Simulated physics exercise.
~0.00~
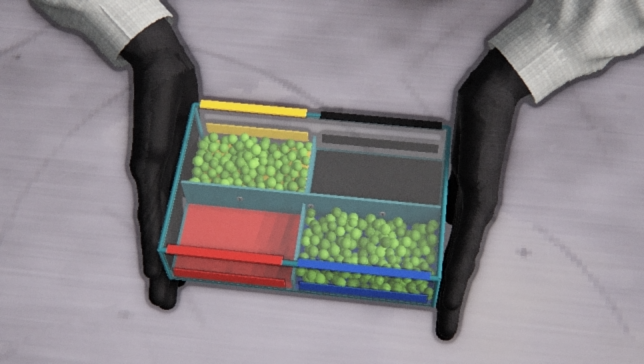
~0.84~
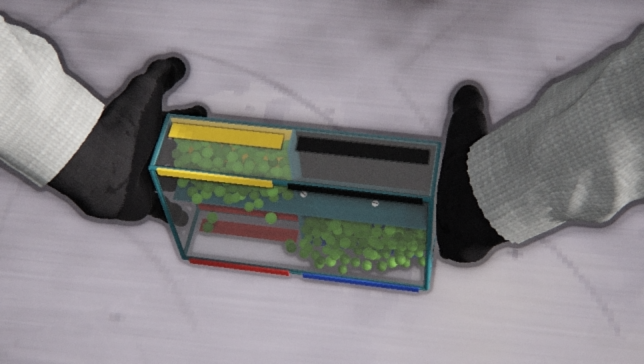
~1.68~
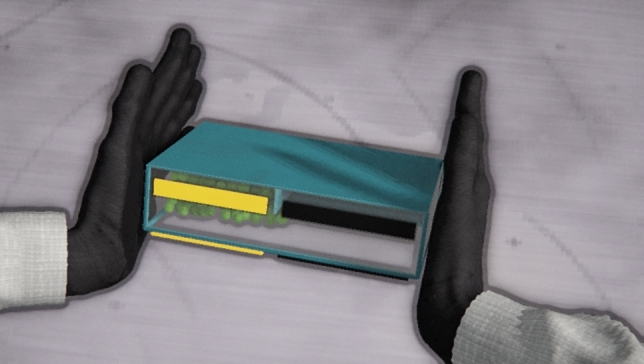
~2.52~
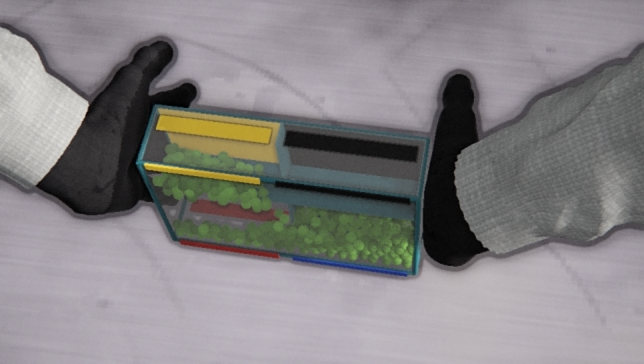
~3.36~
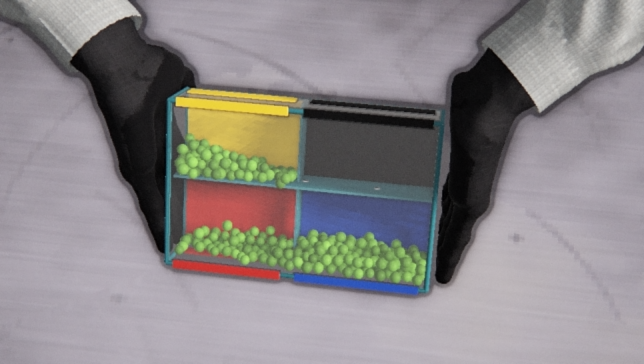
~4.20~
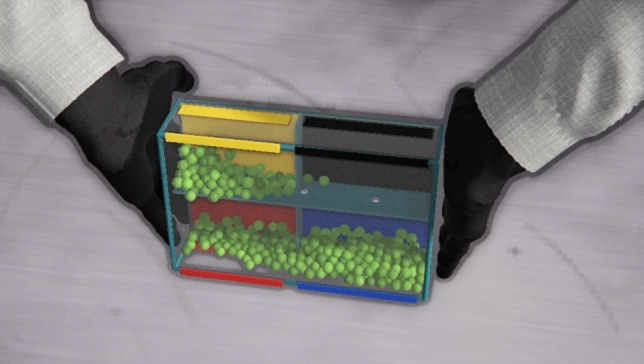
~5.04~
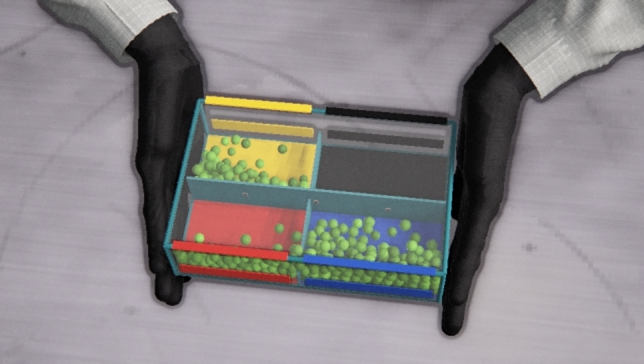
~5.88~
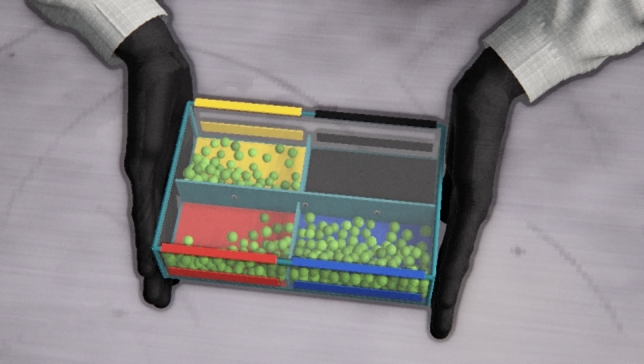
Over a pale, faintly streaked surface seen from above, two black-gloved hands in light knitted sleeves hold a clear-lidded box between them. Its four compartments are marked yellow at upper left, black at upper right, red at lower left and blue at lower right, with green peas in the yellow and blue ones. The hands tip the box far over until its teal side shows, then turn it partway back, and peas spread into the red section. After tilting away slightly again, it returns level, with most peas in blue, fewer in red and yellow, and black empty.
